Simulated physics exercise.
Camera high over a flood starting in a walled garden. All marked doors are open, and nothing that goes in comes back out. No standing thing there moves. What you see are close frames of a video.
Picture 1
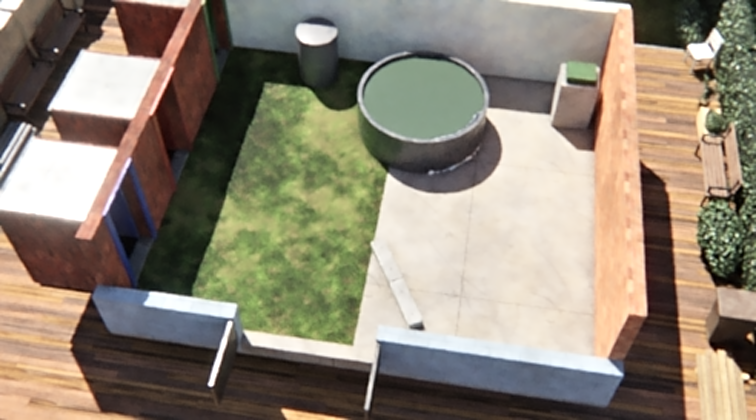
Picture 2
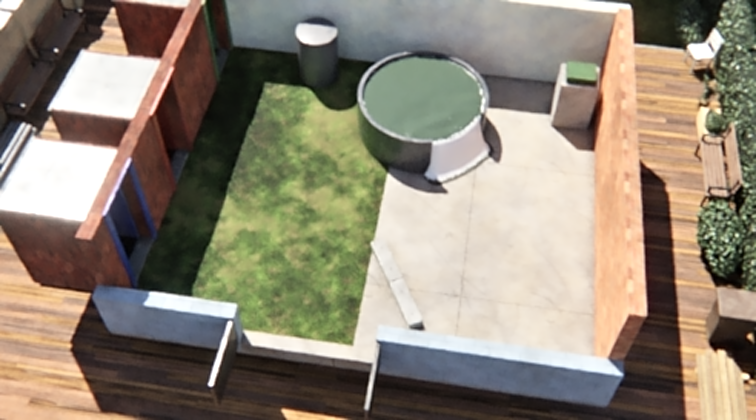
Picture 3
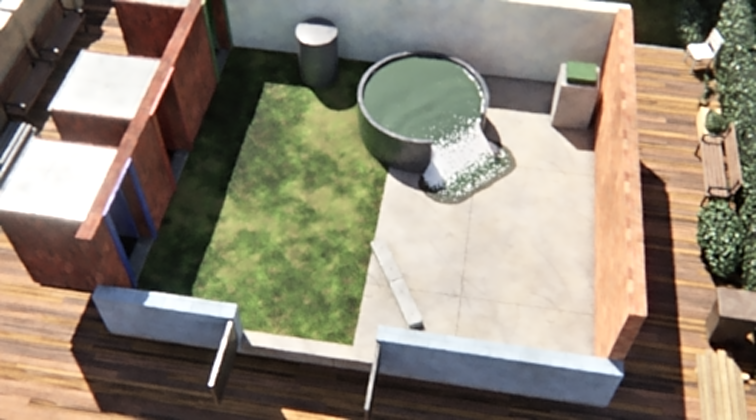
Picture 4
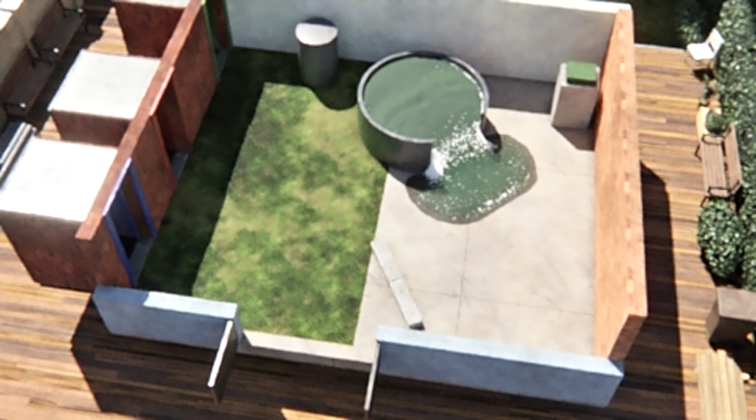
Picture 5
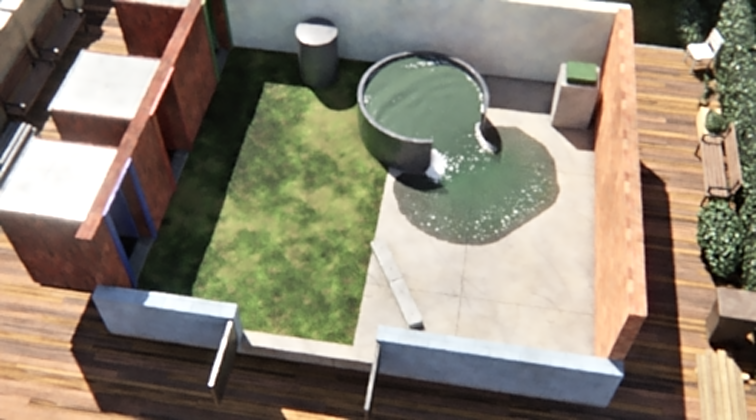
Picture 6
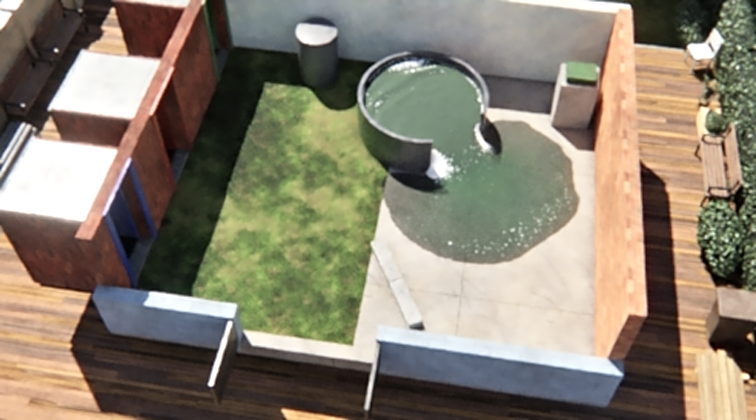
Green water pours through a gap in the round pool and spreads across the pale paving.
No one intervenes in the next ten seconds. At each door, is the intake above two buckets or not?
My prediction: The green door never exceeds two buckets; the blue door never exceeds two buckets; the red door never exceeds two buckets.
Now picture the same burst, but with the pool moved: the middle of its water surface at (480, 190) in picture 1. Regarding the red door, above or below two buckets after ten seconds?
The red one stays within the limit.
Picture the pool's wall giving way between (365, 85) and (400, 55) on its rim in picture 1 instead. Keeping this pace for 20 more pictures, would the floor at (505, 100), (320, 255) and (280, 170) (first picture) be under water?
Taking each in turn, they come out watered, kept dry, watered.
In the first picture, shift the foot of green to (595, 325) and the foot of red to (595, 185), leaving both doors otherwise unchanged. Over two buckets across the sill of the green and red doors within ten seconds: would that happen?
As it turns out, the green door spills past but the red door spills past.
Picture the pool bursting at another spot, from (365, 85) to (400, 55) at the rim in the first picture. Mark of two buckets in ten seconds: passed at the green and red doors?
Well, green gets past it and red gets past it.
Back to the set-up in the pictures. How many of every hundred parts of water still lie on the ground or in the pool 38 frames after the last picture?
Some 98 per cent.
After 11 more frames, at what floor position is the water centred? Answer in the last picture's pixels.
The water's centre sits above (478, 194).
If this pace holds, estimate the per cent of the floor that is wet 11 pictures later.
My estimate is roughly 35 percent.
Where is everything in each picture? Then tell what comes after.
In the first picture, still water in the round pool at (423, 97).
In the second picture, water pours out at (460, 151) and has run to (483, 143).
In the third picture, the front is at (510, 158), out from the gap at (459, 153).
In the fourth picture, water pours out at (459, 155) and has run to (531, 182).
In the fifth picture, the front is at (554, 195), out from the gap at (459, 155).
In the sixth picture, water pours out at (459, 154) and has run to (573, 208).
A moment on, water covers 30 % of the floor; the green door not reached, the blue door not reached, the red door not reached.
Next, water covers 35 % of the floor; the green door not reached, the blue door not reached, the red door not reached.
Then, water covers 40 % of the floor; the green door not reached, the blue door not reached, the red door not reached.
Later, water covers 65 % of the floor; the green door not reached, the blue door not reached, the red door not reached.
In the end, water covers 90 % of the floor; the green door not reached, the blue door wet at the sill, nothing in, the red door wet at the sill, nothing in.
